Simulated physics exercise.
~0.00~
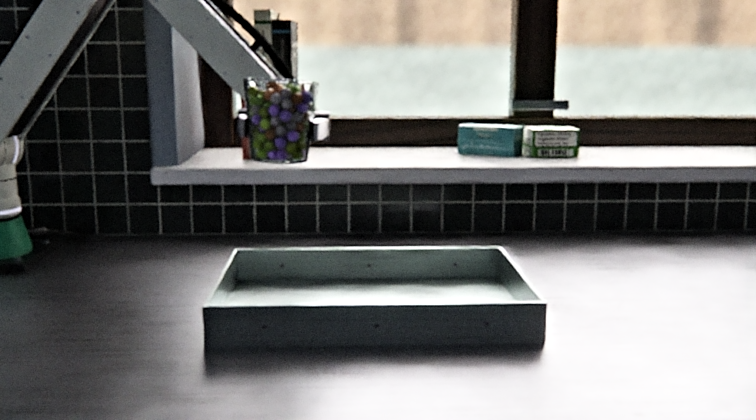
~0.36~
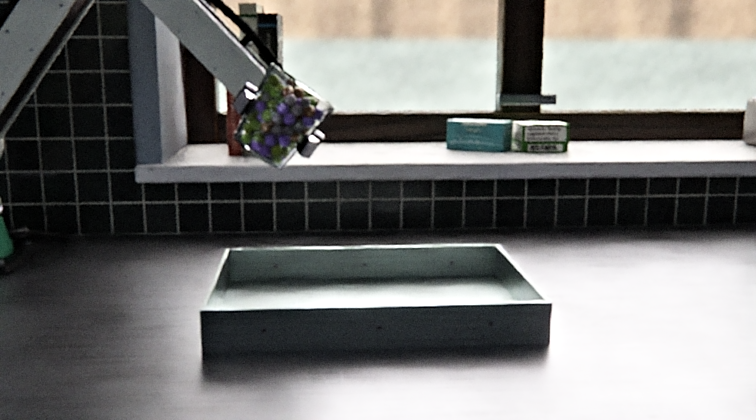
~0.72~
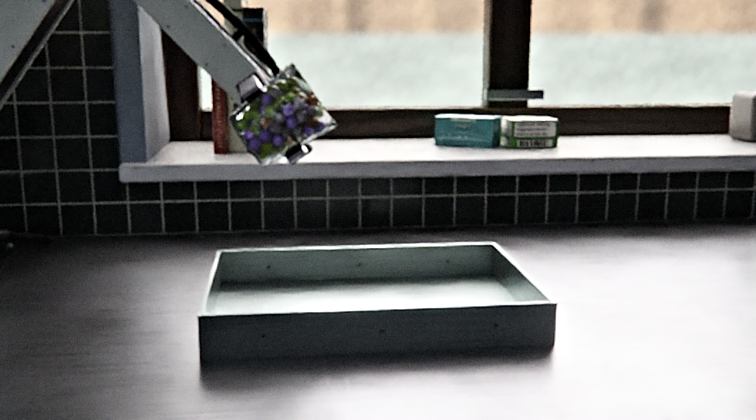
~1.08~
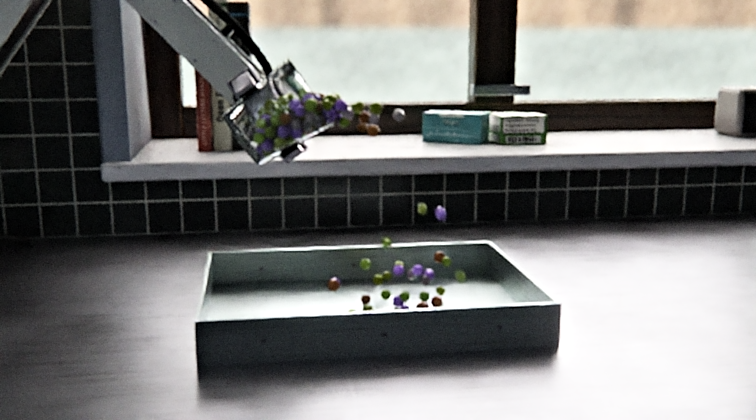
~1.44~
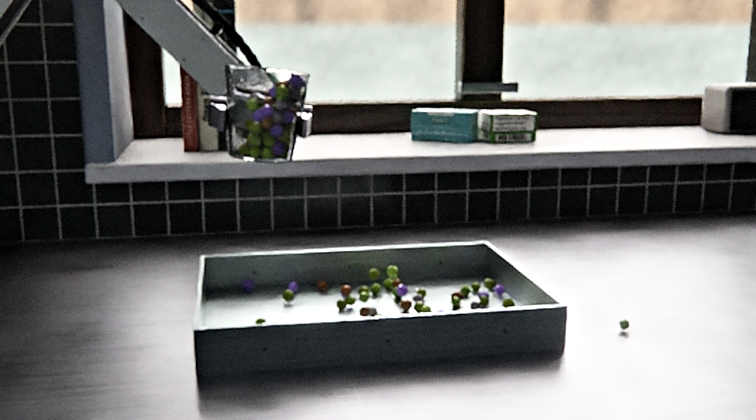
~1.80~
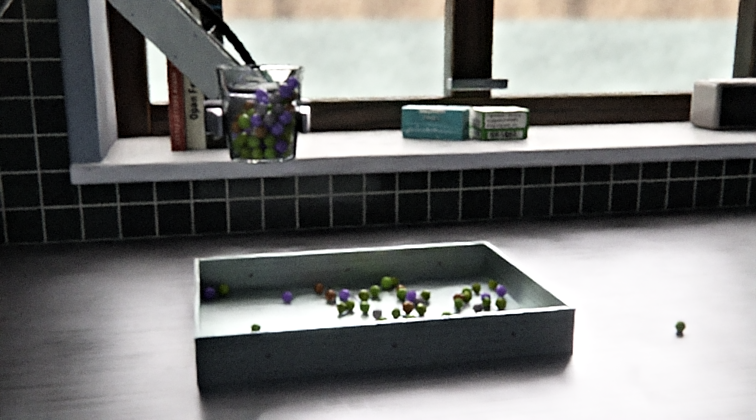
On a dark countertop by a window, a mechanical arm tipped a clear beaker of small colourful round sweets over a shallow tray, spilling some in before turning upright again, leaving many still in the beaker and one lying on the counter.
